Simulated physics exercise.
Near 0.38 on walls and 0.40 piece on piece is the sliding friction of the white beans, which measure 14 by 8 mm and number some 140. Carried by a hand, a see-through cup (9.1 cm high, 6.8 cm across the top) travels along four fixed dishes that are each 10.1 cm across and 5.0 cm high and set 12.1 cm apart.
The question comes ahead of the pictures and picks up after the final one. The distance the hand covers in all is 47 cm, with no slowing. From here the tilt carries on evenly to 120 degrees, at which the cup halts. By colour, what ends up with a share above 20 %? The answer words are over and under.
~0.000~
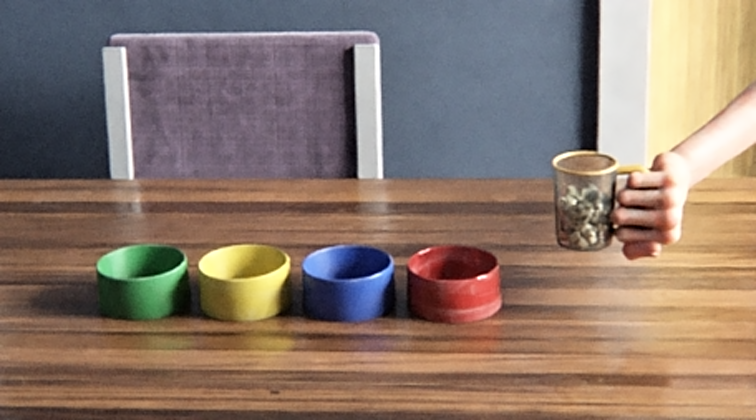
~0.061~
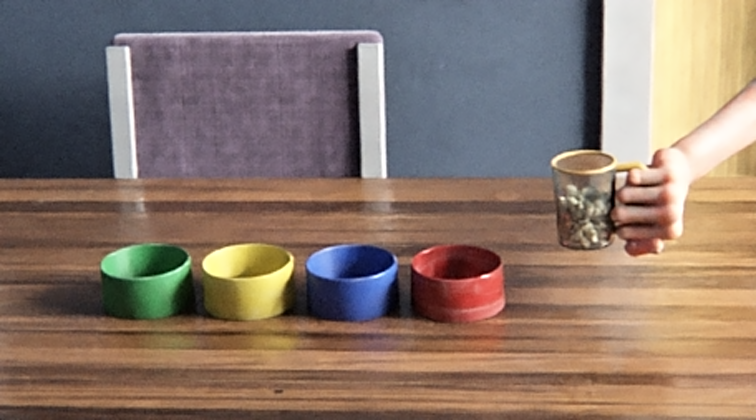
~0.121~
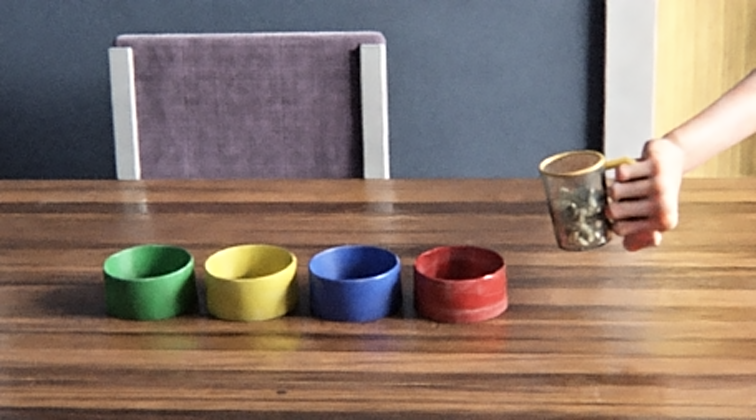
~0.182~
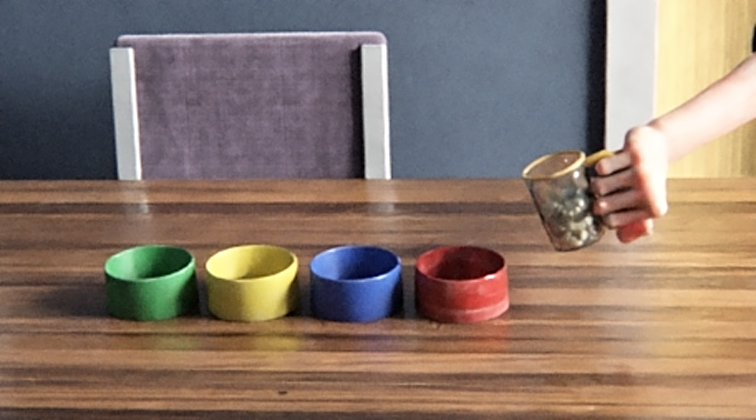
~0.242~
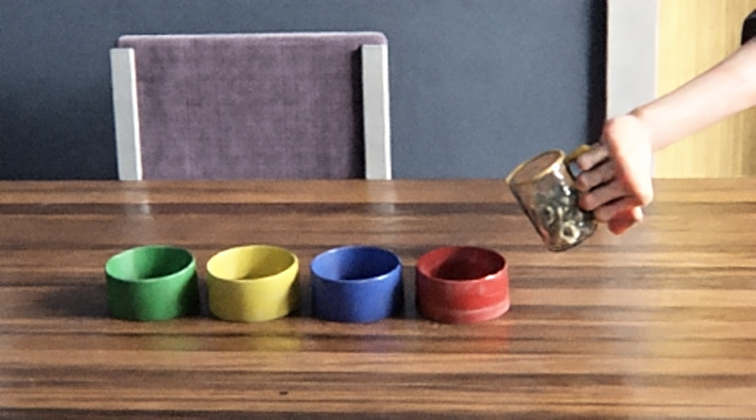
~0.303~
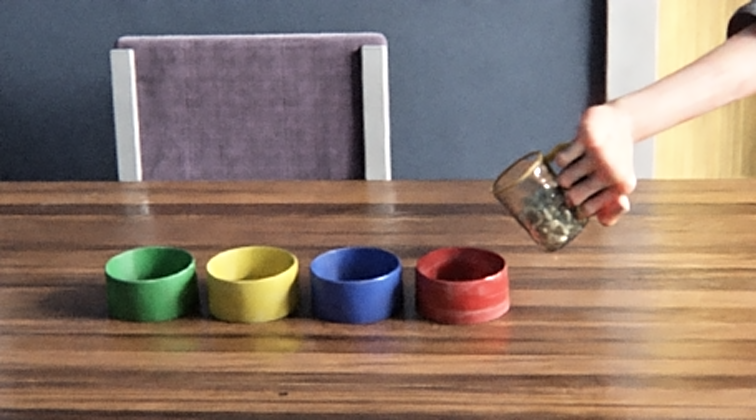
Red dish: Under. Blue dish: Over. Green dish: Under. Yellow dish: Under. Counter: Under.
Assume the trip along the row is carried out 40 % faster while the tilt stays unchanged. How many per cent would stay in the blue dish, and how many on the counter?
Shares: Blue 10, counter 10.
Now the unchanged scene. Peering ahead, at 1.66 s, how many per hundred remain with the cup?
About 0 per cent.
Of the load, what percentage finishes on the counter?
Some 10 in a hundred.
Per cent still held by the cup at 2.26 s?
0 %.
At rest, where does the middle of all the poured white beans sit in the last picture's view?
Near (342, 291).
After 1.12 s, tilt 120 degrees; cup holds 15 %, blue 85 %.
After 1.66 s, tilt 120 degrees; cup holds 0 %, blue 90 %.
After 2.26 s, tilt 120 degrees; cup holds 0 %, blue 90 %.
At rest (2.6 s), red 0 %, blue 90 %, green 0 %, yellow 0 %, counter 10 %.
